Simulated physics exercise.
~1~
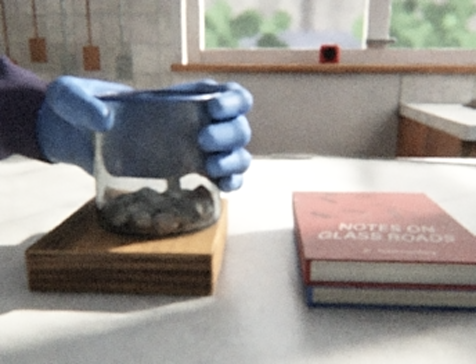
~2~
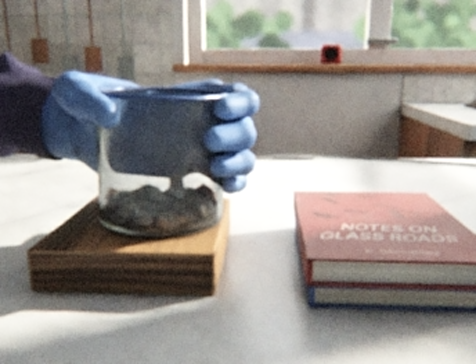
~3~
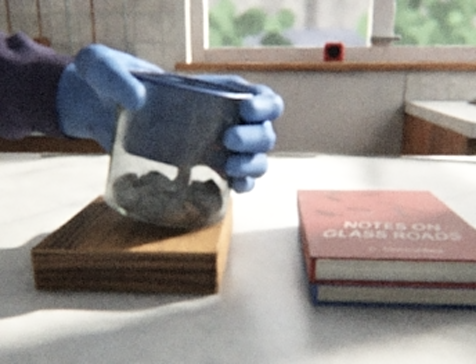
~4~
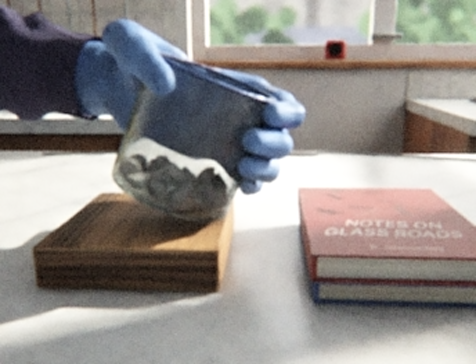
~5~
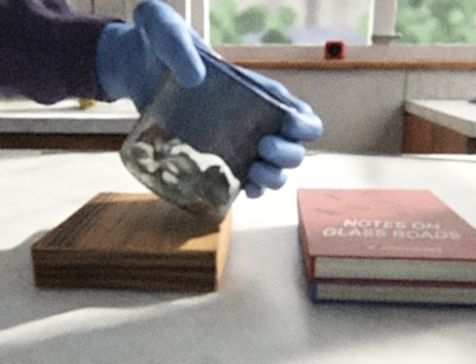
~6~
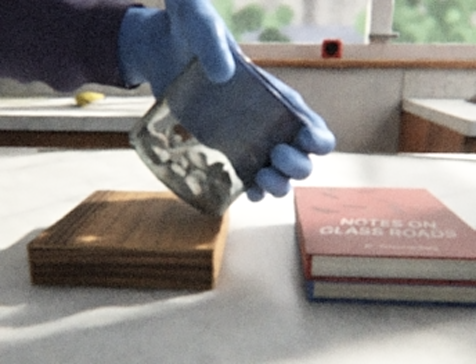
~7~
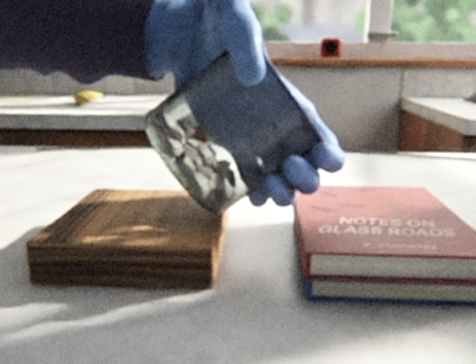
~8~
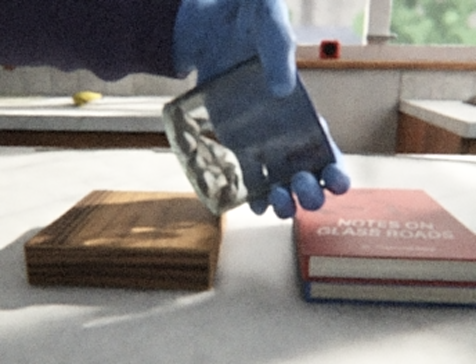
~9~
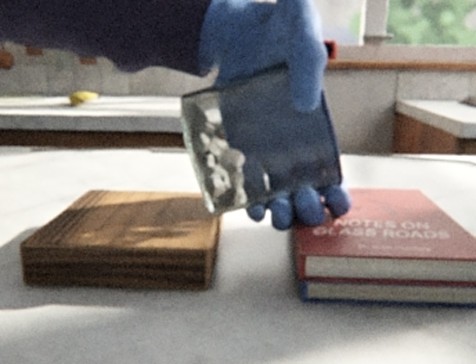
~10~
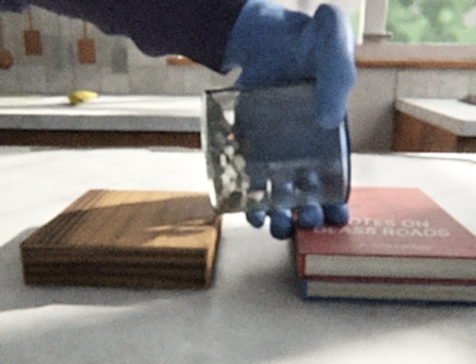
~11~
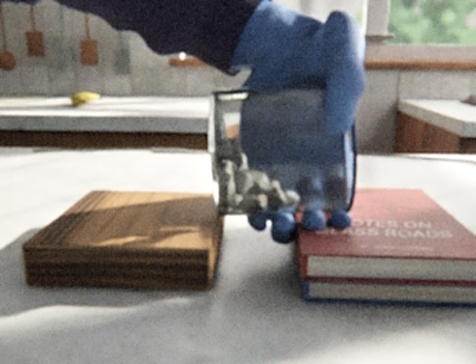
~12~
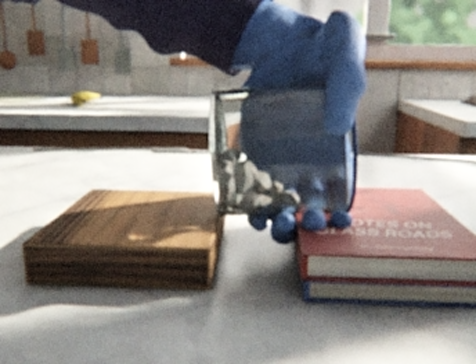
A blue-gloved hand lifted a glass of small grey stones off a wooden block and tipped it to the right until it lay nearly on its side against the red book's edge, with the stones shifting but all staying inside.
